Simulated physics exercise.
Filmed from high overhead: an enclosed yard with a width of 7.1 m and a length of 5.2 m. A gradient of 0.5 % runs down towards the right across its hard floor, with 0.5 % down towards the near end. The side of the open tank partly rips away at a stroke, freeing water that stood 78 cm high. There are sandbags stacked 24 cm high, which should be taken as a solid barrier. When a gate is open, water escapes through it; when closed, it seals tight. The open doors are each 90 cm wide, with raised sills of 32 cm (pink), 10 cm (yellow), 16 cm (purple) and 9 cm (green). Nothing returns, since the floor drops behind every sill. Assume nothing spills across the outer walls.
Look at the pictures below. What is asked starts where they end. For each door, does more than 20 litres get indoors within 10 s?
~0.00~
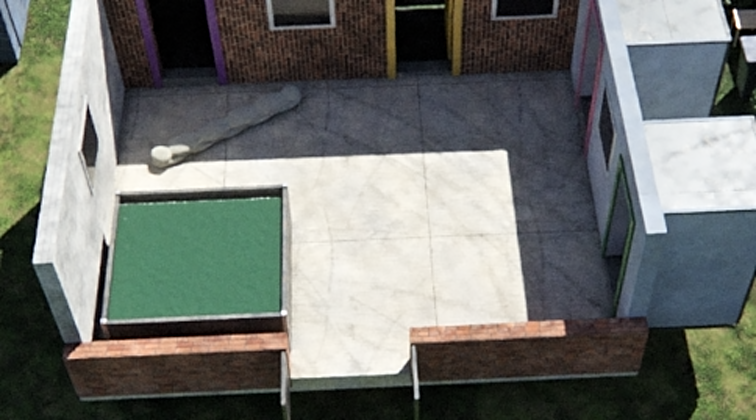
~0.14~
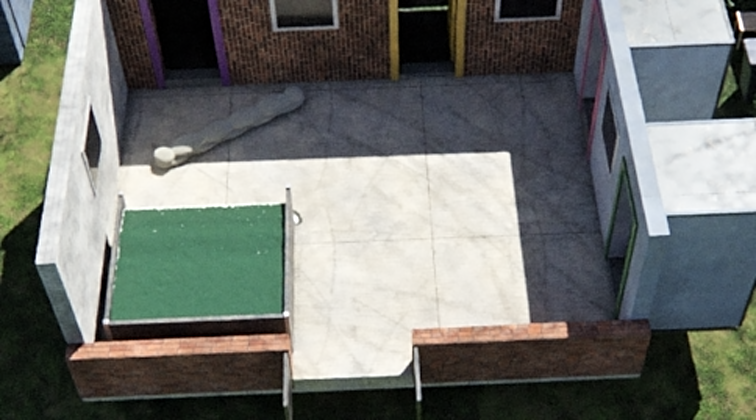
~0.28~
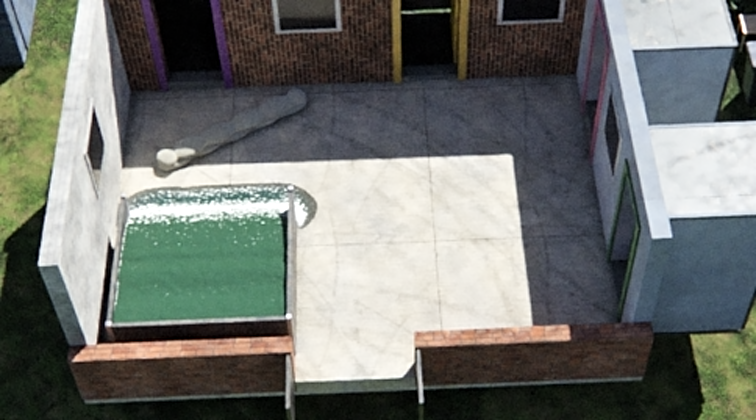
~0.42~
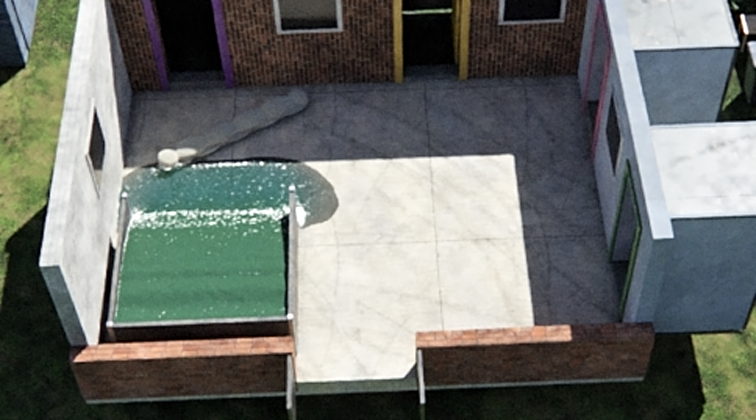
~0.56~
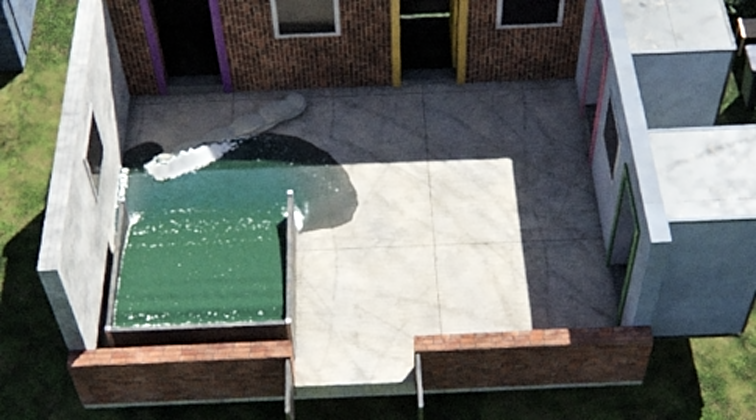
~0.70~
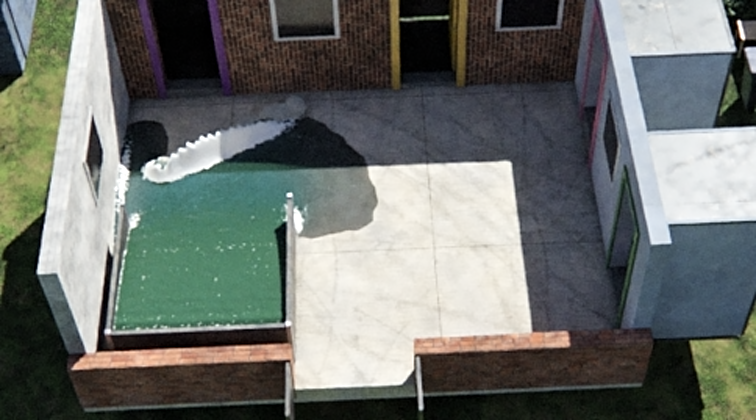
Door by door: Pink door - no; yellow door - yes; purple door - yes; green door - yes.
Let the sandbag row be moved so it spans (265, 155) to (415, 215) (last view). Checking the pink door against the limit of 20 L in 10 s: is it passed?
Pink: Within it.
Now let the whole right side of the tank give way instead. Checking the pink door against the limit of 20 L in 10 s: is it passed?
In that case, pink door: Less than that.
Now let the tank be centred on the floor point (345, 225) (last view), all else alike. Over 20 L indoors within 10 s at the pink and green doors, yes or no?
For the pink door, the amount is acceptable; for the green door, the amount is too high.
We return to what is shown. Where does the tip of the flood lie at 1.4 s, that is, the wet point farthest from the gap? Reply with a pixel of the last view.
That would be close to (414, 94).
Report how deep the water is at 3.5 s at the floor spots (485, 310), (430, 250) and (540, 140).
0, 0 and 11 cm.
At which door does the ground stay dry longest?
Green.
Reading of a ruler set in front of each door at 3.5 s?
Depth readings (cm): Pink = 33; yellow = 14; purple = 26; green = 1.
After 1.4 s water covers 35 % of the floor and is deepest (49 cm) near (230, 153); pink door not reached, yellow door not reached, purple door 15 cm at the sill, 0 L in, green door not reached.
After 2.2 s water covers 45 % of the floor and is deepest (40 cm) near (141, 105); pink door not reached, yellow door 19 cm at the sill, 11 L in, purple door 34 cm at the sill, 36 L in, green door not reached.
After 3.5 s water covers 60 % of the floor and is deepest (41 cm) near (574, 96); pink door 33 cm at the sill, 1 L in, yellow door 14 cm at the sill, 48 L in, purple door 26 cm at the sill, 100 L in, green door not reached.
After 6.0 s water covers 85 % of the floor and is deepest (32 cm) near (618, 348); pink door 19 cm at the sill, 4 L in, yellow door 7 cm at the sill, 55 L in, purple door 17 cm at the sill, 135 L in, green door 11 cm at the sill, 0 L in.
After 10.0 s water covers 95 % of the floor and is deepest (16 cm) near (607, 360); pink door 10 cm at the sill, 4 L in, yellow door 11 cm at the sill, 57 L in, purple door 8 cm at the sill, 136 L in, green door 15 cm at the sill, 83 L in.
